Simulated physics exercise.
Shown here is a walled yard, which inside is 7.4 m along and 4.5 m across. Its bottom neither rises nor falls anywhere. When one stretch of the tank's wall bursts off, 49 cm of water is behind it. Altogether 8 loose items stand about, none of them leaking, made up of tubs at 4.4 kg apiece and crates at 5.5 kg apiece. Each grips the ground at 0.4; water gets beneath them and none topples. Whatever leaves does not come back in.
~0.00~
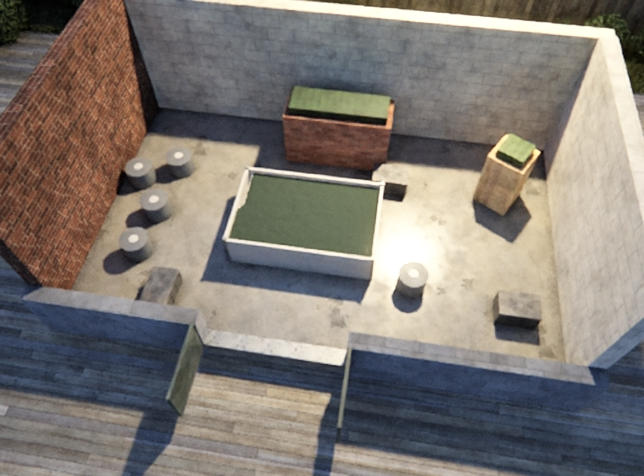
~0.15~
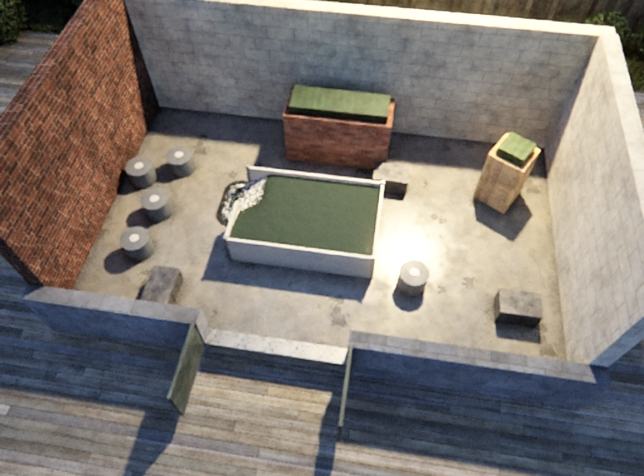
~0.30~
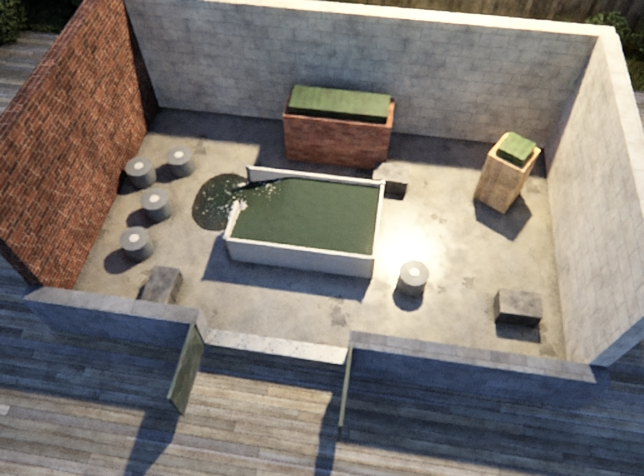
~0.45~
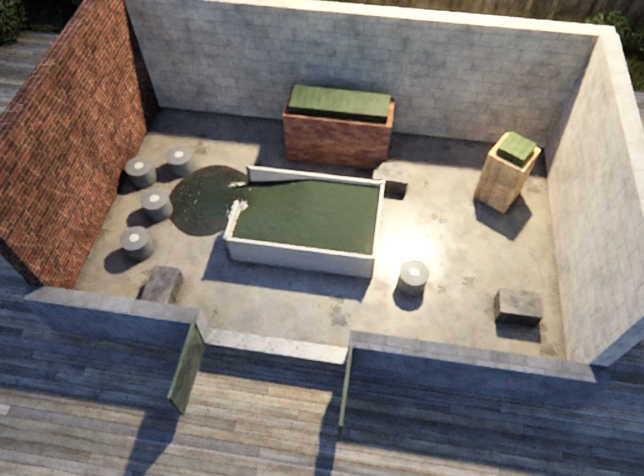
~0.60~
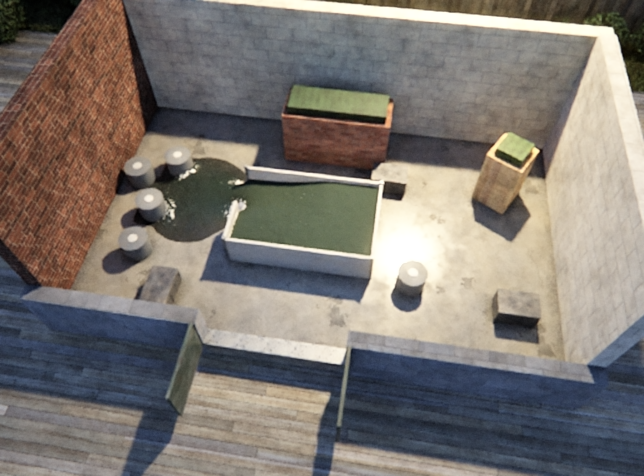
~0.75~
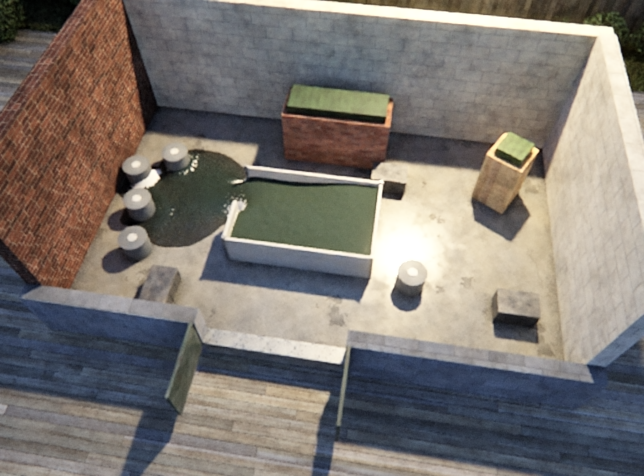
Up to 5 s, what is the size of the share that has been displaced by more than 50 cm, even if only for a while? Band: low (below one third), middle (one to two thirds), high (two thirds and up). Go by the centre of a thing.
Middle.
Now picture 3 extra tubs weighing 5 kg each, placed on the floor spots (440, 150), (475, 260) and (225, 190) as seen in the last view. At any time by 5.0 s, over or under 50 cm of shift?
Order as given: Stays inside it, stays inside it, goes farther.
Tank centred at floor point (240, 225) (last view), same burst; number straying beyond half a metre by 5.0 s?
That would give 5.
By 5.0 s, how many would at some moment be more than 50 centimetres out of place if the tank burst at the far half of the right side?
Then the count would be 1.
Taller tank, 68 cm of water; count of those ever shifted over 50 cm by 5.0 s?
So the tally would be 5.
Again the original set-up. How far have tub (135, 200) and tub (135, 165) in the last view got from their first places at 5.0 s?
Shifts in order: 200 cm; 250 cm.
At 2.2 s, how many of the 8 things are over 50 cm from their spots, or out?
By that point, 4.
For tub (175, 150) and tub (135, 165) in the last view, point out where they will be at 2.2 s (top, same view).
First one near (170, 95), second near (147, 126).
After 1.1 s 2 of 8 are over 50 cm from their spots; 1 afloat.
After 2.2 s 4 of 8 are over 50 cm from their spots; 3 afloat.
After 3.5 s 4 of 8 are over 50 cm from their spots; 4 afloat.
After 5.0 s 5 of 8 are over 50 cm from their spots, and 5 have been at some point; 3 afloat.
